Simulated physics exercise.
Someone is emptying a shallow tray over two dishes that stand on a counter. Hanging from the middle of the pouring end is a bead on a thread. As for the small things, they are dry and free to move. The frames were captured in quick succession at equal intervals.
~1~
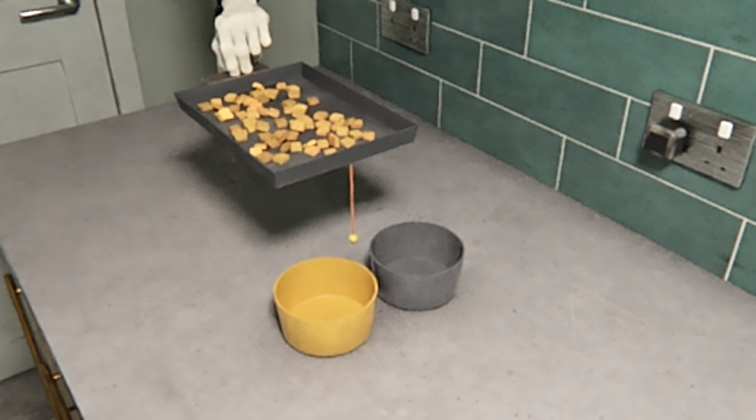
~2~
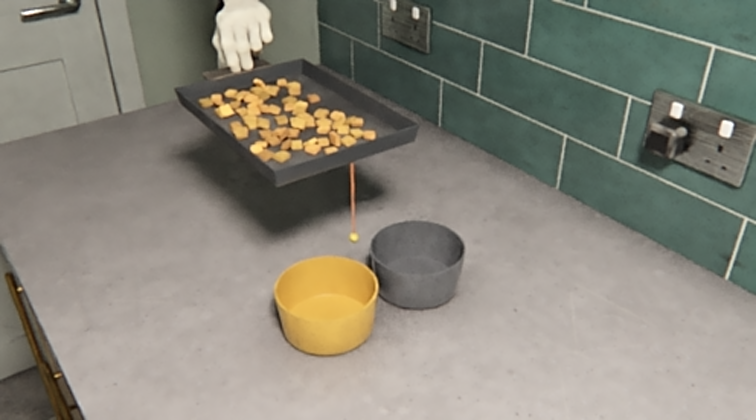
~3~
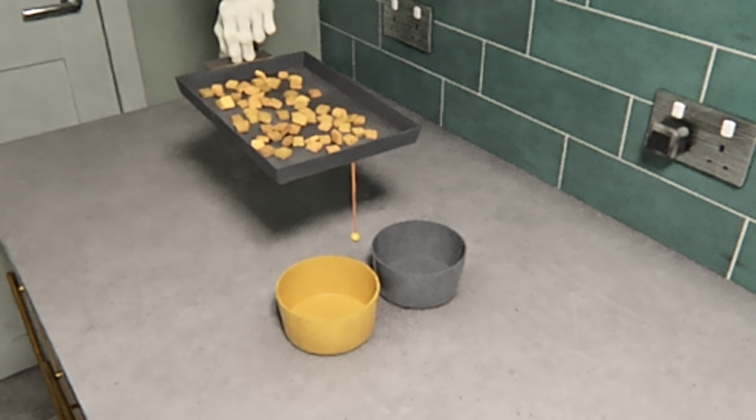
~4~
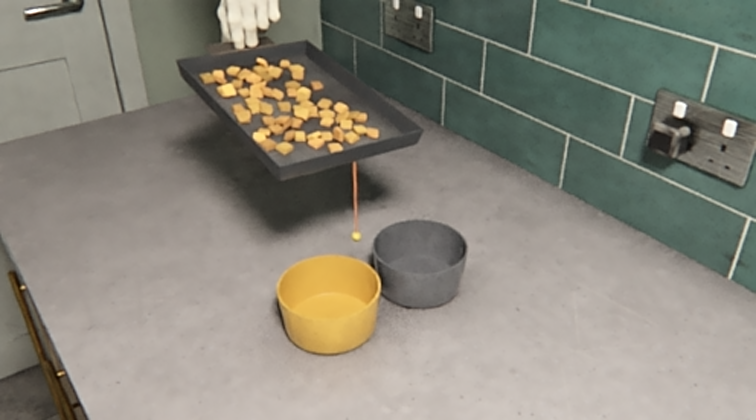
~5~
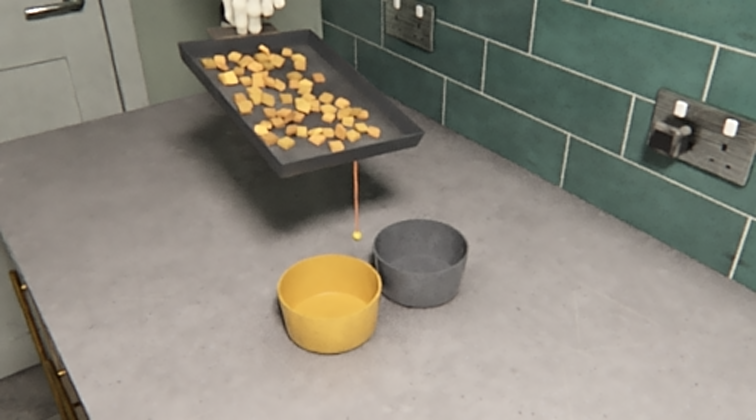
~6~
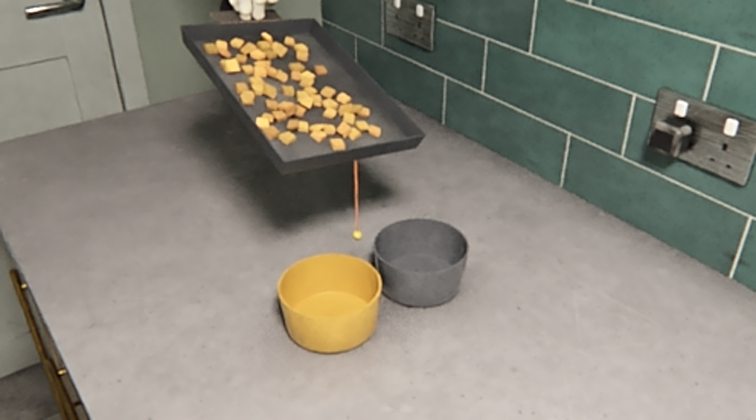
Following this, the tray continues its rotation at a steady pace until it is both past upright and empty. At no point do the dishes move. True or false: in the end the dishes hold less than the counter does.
False.
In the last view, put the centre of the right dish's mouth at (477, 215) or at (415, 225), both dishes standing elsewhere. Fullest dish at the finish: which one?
Taking the places in turn, it's the left side and then the right side.
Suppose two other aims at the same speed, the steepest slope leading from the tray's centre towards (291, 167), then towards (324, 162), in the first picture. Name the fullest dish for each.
Going by the two slopes in order, it's the left-side one and then the left-side one.
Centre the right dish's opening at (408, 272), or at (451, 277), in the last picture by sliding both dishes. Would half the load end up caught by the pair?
In turn: Not half; not half.
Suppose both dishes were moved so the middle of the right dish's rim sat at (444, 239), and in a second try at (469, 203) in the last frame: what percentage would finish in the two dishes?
It comes to near 60 per cent the first time and near 70 per cent the second time.
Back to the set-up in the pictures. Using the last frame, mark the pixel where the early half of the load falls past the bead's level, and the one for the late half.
Roughly (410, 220) first, then roughly (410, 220).
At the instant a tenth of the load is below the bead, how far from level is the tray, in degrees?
It has tipped about 110 degrees.
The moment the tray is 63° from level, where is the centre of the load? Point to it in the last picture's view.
Look around (374, 119) in the last picture.
Soon after the last picture, tray tipped steeply; all on the tray.
A little later, tray tipped past a quarter turn; nearly all on the tray; a small part in the right dish; a stray few outside both; a stray few in the air.
Later still, tray tipped past a quarter turn; most in the right dish; about a quarter outside both; a stray few in the air.
At rest, tray tipped past a quarter turn; none in the left dish; most in the right dish; about a quarter outside both; a stray few in the air.
